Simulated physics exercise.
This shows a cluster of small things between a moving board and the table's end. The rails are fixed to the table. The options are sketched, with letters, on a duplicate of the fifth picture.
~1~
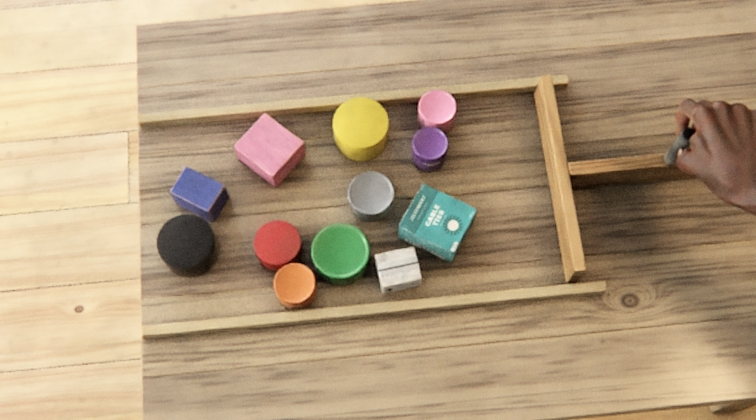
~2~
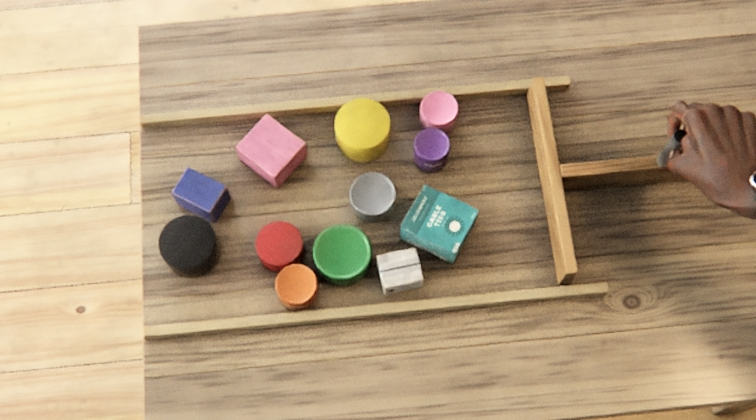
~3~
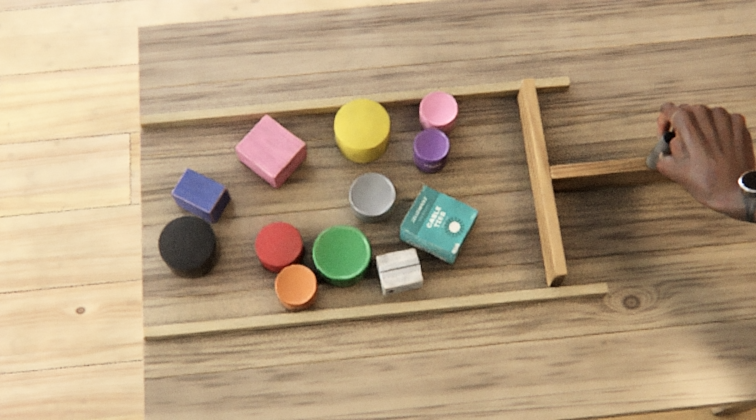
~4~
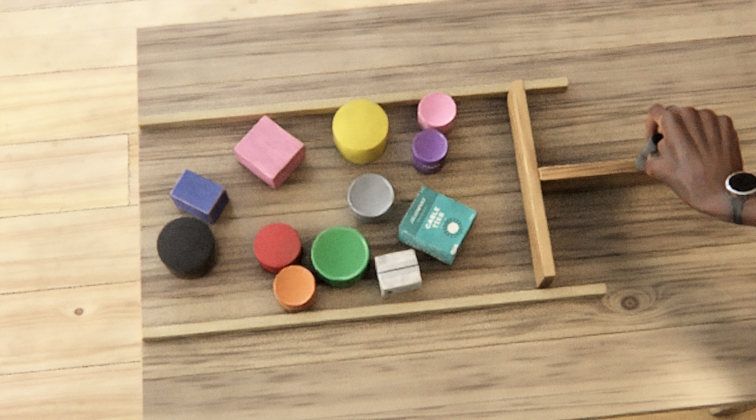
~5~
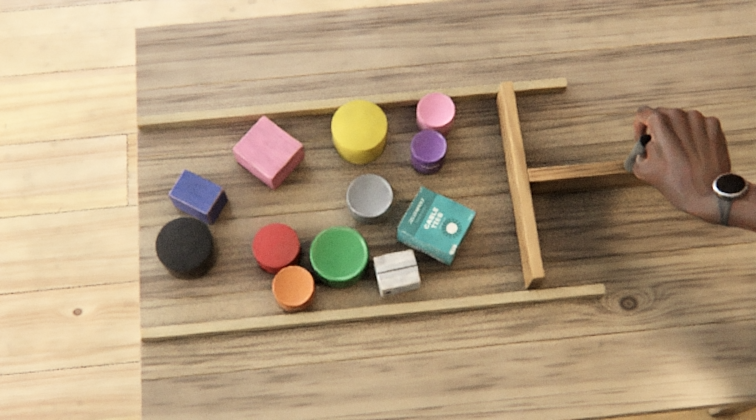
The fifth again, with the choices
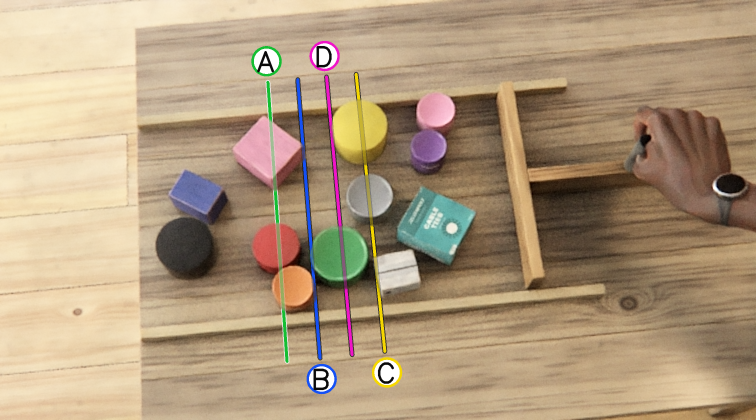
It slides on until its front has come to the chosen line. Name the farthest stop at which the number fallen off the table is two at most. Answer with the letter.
It should halt at A.
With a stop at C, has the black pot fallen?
No.
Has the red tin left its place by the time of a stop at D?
Yes.
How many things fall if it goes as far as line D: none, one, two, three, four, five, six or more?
The count is none.
On the marked copy, A at (277, 214); B at (308, 212); C at (370, 206); D at (339, 209).
Following A. Soon after the start, board (434, 184); pink jar (399, 120); white box (380, 279).
Later, board (345, 193); black pot (161, 250); blue block (191, 189).
In the end, board (279, 199); blue block over the edge; black pot over the edge; two fallen.
As for the rest, B is within the limit but short; C is within the limit but short; D is within the limit but short.
